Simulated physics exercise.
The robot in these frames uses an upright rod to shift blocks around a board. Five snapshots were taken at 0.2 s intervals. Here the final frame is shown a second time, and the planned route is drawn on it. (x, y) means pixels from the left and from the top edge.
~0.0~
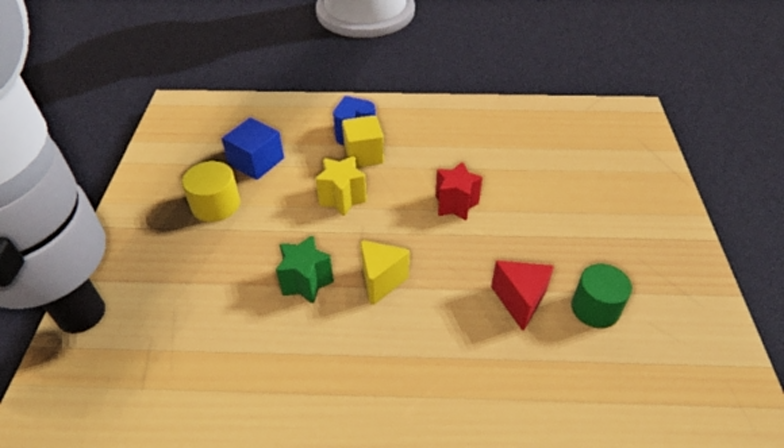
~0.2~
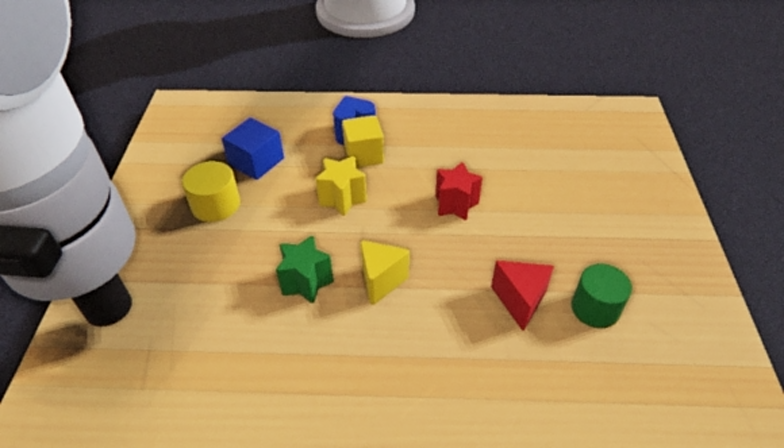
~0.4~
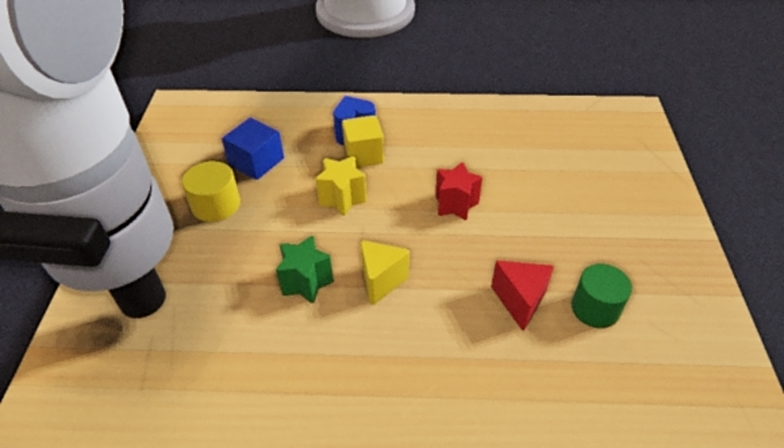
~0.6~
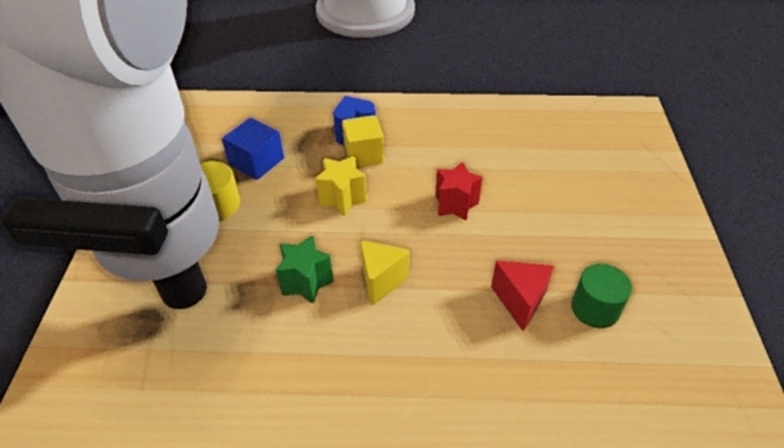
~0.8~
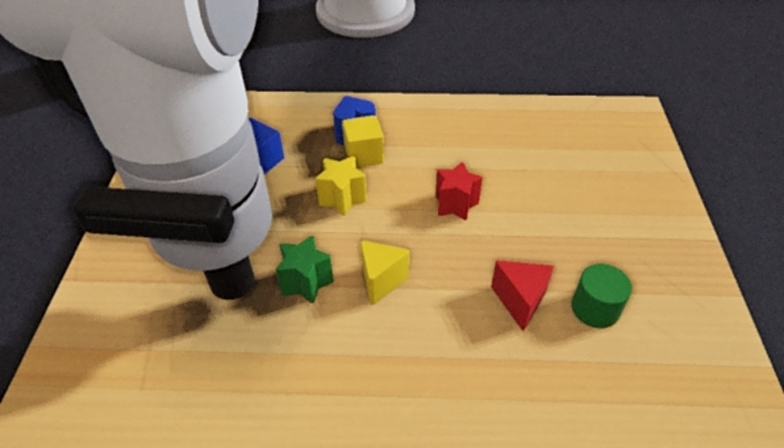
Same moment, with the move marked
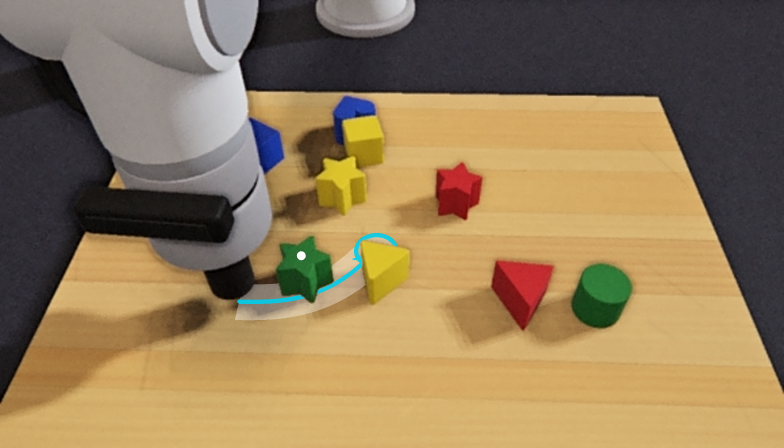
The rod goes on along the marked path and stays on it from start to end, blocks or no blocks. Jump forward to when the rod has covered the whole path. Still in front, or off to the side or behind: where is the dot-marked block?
Pushed along.
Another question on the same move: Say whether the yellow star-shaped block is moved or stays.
In the end it has not been moved.
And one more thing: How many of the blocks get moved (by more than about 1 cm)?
Two move.
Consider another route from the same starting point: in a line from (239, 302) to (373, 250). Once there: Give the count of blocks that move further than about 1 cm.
Answer: 2.
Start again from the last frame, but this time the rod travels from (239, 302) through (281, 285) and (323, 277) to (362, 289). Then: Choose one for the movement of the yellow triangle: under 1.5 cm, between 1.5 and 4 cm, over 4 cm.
My estimate: Beyond 4 cm.
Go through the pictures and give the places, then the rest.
In the first picture, tip of the rod at (82, 315), middles of tops, green star-shaped block at (301, 256), yellow star-shaped block at (340, 171), yellow triangle at (380, 256).
In the second picture, rod at (109, 308), nothing pushed.
In the third picture, rod at (143, 300), nothing pushed.
In the fourth picture, rod at (185, 292), nothing pushed.
In the fifth picture, rod at (233, 283), green star-shaped block at (301, 256), yellow star-shaped block at (340, 171), yellow triangle at (380, 256).
The line goes from (239, 302) by way of (292, 299) and (341, 280) to (376, 250); the dot is on the green star-shaped block.
What follows on the original path. One third of the way, rod at (288, 280); green star-shaped block at (321, 251), turned 40° anticlockwise.
Two thirds of the way, rod at (339, 261); green star-shaped block at (359, 227), turned 60° anticlockwise; yellow triangle at (392, 251), turned 35° clockwise.
At the end, rod at (375, 231); green star-shaped block at (387, 197), turned 70° anticlockwise; yellow star-shaped block unmoved; yellow triangle at (396, 250), turned 45° clockwise.
